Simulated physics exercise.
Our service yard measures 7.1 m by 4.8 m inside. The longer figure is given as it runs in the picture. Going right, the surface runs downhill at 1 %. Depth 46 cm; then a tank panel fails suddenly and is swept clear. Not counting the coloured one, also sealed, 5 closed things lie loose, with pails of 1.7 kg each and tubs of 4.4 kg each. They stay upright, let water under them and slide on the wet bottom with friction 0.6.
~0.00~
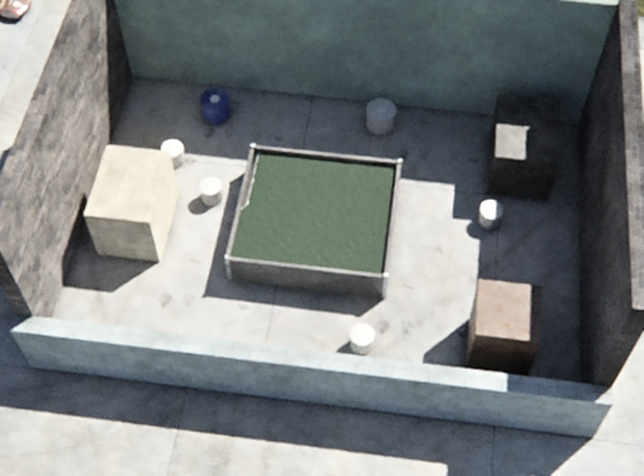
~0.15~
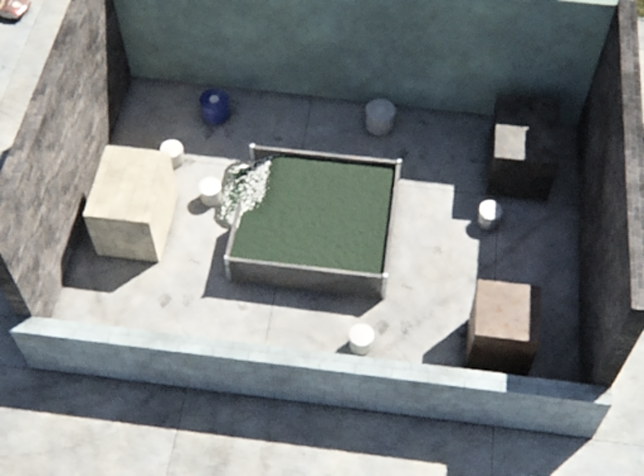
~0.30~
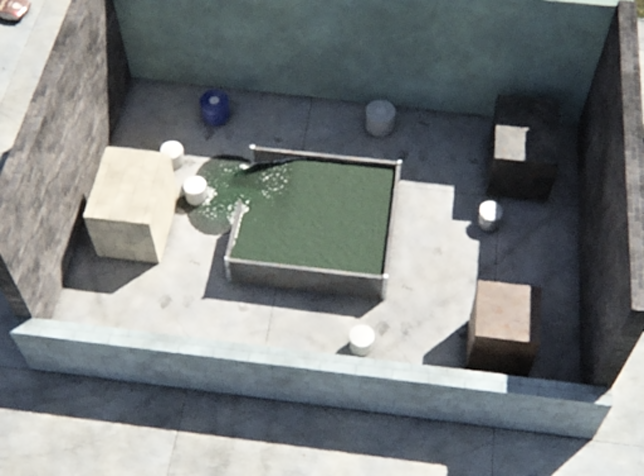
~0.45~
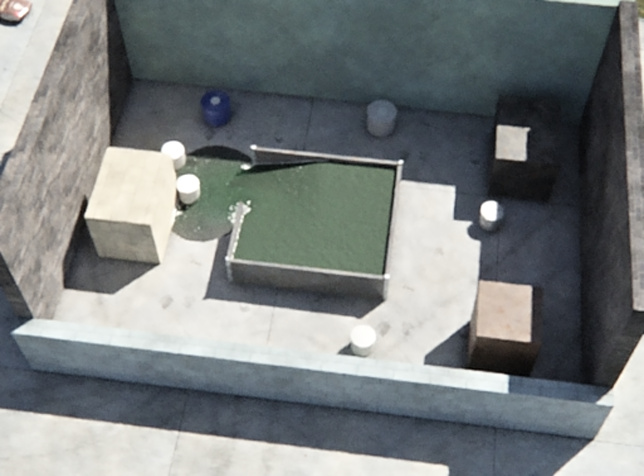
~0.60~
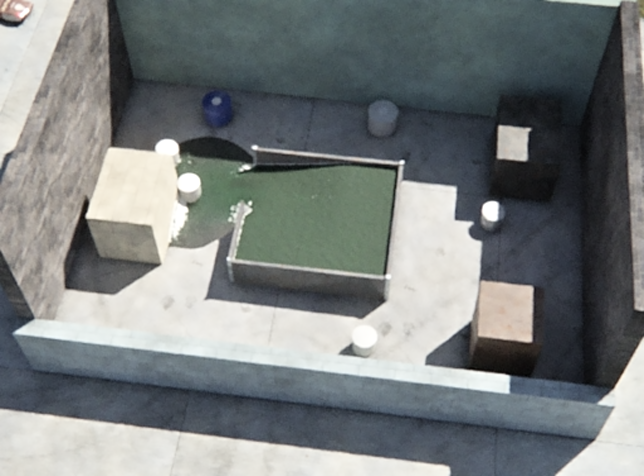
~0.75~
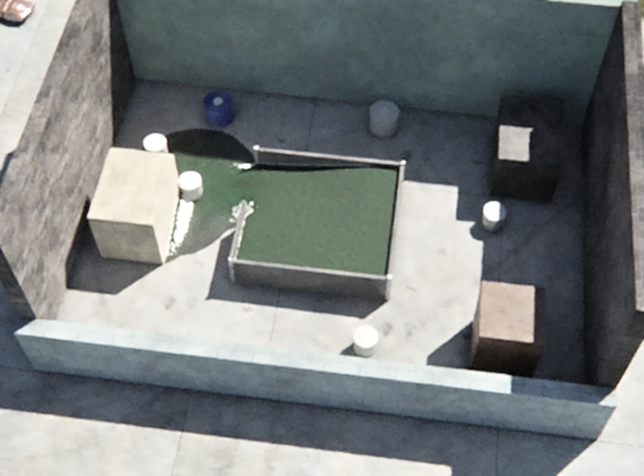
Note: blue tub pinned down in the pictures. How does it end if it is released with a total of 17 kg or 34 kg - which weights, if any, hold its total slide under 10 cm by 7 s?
To my eye, it needs the heavier setting.
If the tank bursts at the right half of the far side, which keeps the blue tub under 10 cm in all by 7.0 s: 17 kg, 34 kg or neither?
So only the heavier pick.
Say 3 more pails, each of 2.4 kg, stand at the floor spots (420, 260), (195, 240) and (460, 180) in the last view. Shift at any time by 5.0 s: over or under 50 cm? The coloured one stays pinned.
Each in turn: Not that far, further than that, not that far.
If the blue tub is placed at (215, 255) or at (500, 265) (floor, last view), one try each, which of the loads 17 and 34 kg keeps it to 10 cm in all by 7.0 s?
One by one: Lighter mass suffices; lighter mass suffices.
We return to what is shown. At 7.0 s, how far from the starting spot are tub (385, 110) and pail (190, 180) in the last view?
In order, they end up 150 cm and 300 cm from where they began.
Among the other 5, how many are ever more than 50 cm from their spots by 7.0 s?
That adds up to 5.
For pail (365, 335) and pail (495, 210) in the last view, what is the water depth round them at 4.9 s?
First roughly 2 cm, second roughly 0 cm.
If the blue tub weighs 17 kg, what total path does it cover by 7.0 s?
Path length near 50 cm.
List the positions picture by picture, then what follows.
In the first frame, the blue tub at (215, 99), on the bottom; water covers 3.9 m2; 0 of 6 have shifted.
In the second frame, the blue tub at (214, 99) rests on the ground; water covers 4.4 m2; 0 of 6 have shifted.
In the third frame, the blue tub at (214, 100) rests on the ground; 4.9 m2 under water; 1 of 6 have shifted.
In the fourth frame, the blue tub at (215, 101) rests on the ground; water covers 5.6 m2; 1 of 6 have shifted.
In the fifth frame, the blue tub at (216, 101) rests on the ground; 6.0 m2 under water; 2 of 6 have shifted.
In the sixth frame, the blue tub at (218, 101) rests on the ground; 6.7 m2 under water; 2 of 6 have shifted.
After 1.4 s the blue tub would be 0 cm from its start with 17 kg and 0 cm from its start with 34 kg; 3 cm of water round it then.
After 3.1 s the blue tub would be 9 cm from its start with 17 kg and 0 cm from its start with 34 kg; 9 cm of water round it then.
After 4.9 s the blue tub would be 50 cm from its start with 17 kg and 0 cm from its start with 34 kg; 10 cm of water round it then.
After 7.0 s the blue tub would be 50 cm from its start with 17 kg and 0 cm from its start with 34 kg; 9 cm of water round it then.
